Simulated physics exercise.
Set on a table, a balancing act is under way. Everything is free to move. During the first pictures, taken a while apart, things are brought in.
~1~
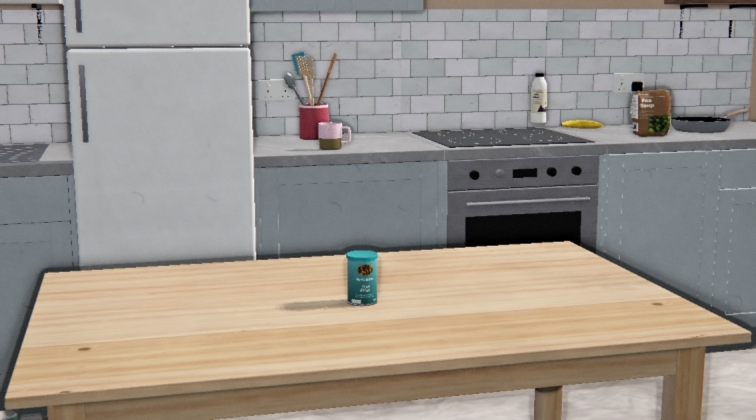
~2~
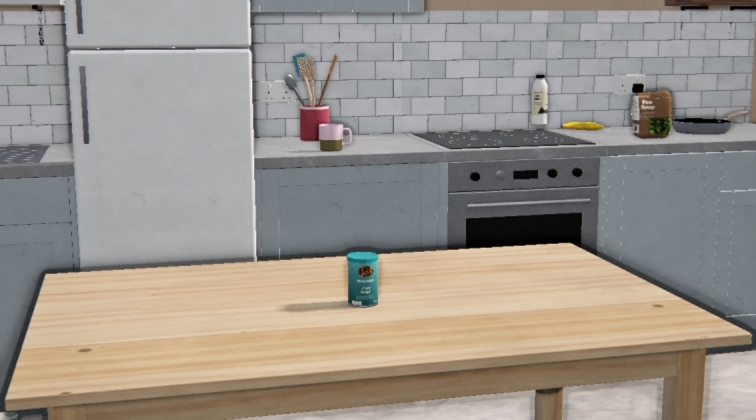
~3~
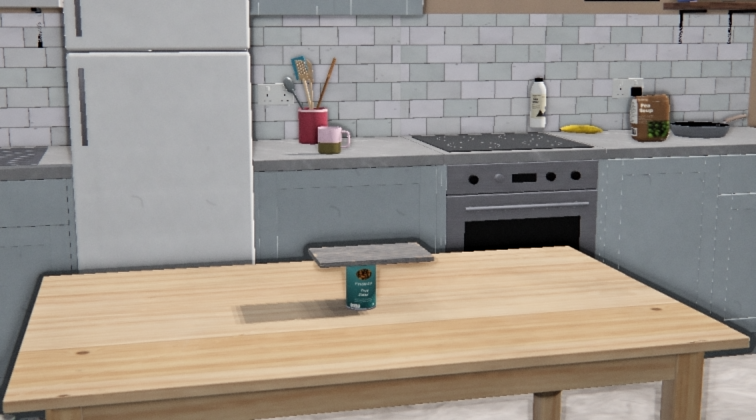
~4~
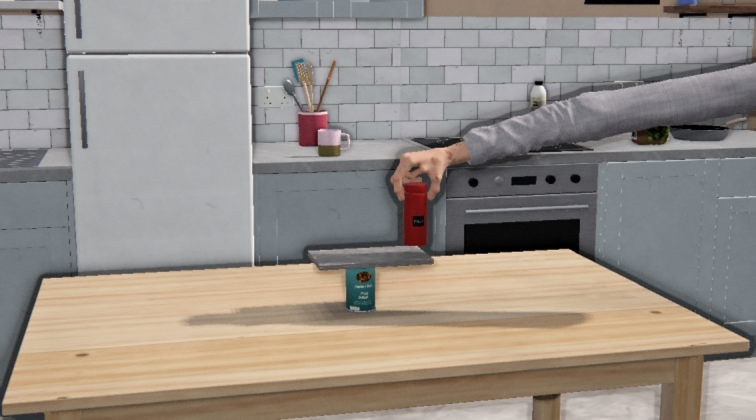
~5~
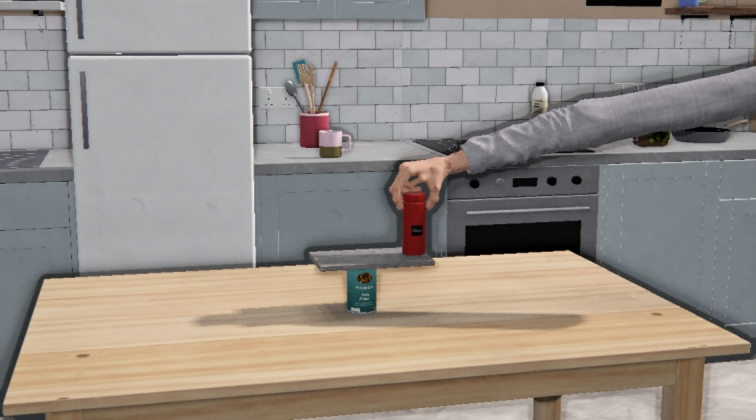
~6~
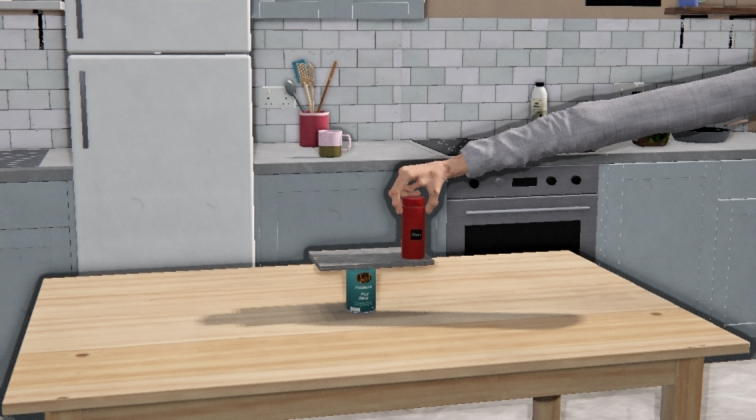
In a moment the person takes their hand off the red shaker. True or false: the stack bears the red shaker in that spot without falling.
False.
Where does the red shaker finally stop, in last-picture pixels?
Roughly at pixel (464, 299).
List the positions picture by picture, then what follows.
In the first picture, the last thing is not in view yet; turquoise tin (362, 278).
In the second picture, the last thing is not in view yet; turquoise tin (363, 280).
In the third picture, the last thing is not in view yet; turquoise tin (361, 282).
In the fourth picture, coming down; red shaker (415, 214); turquoise tin (361, 285).
In the fifth picture, coming down; red shaker (414, 223); turquoise tin (362, 286).
In the sixth picture, set down, still held; red shaker (414, 227); turquoise tin (361, 286).
Then, 0.30 s past the last view, red shaker now fallen; grey board rocked 24° from its first pose.
Then, 0.40 s past the last view, grey board rocked 52° from its first pose.
Then, 0.50 s past the last view, grey board rocked 63° from its first pose.
Then, 0.70 s past the last view, grey board rocked 47° from its first pose.
Finally, fallen, red shaker; down or leaning hard in the stack, grey board; turquoise tin still in place. Final places as the last picture's camera would see them, red shaker near (464, 299). The stack comes apart.
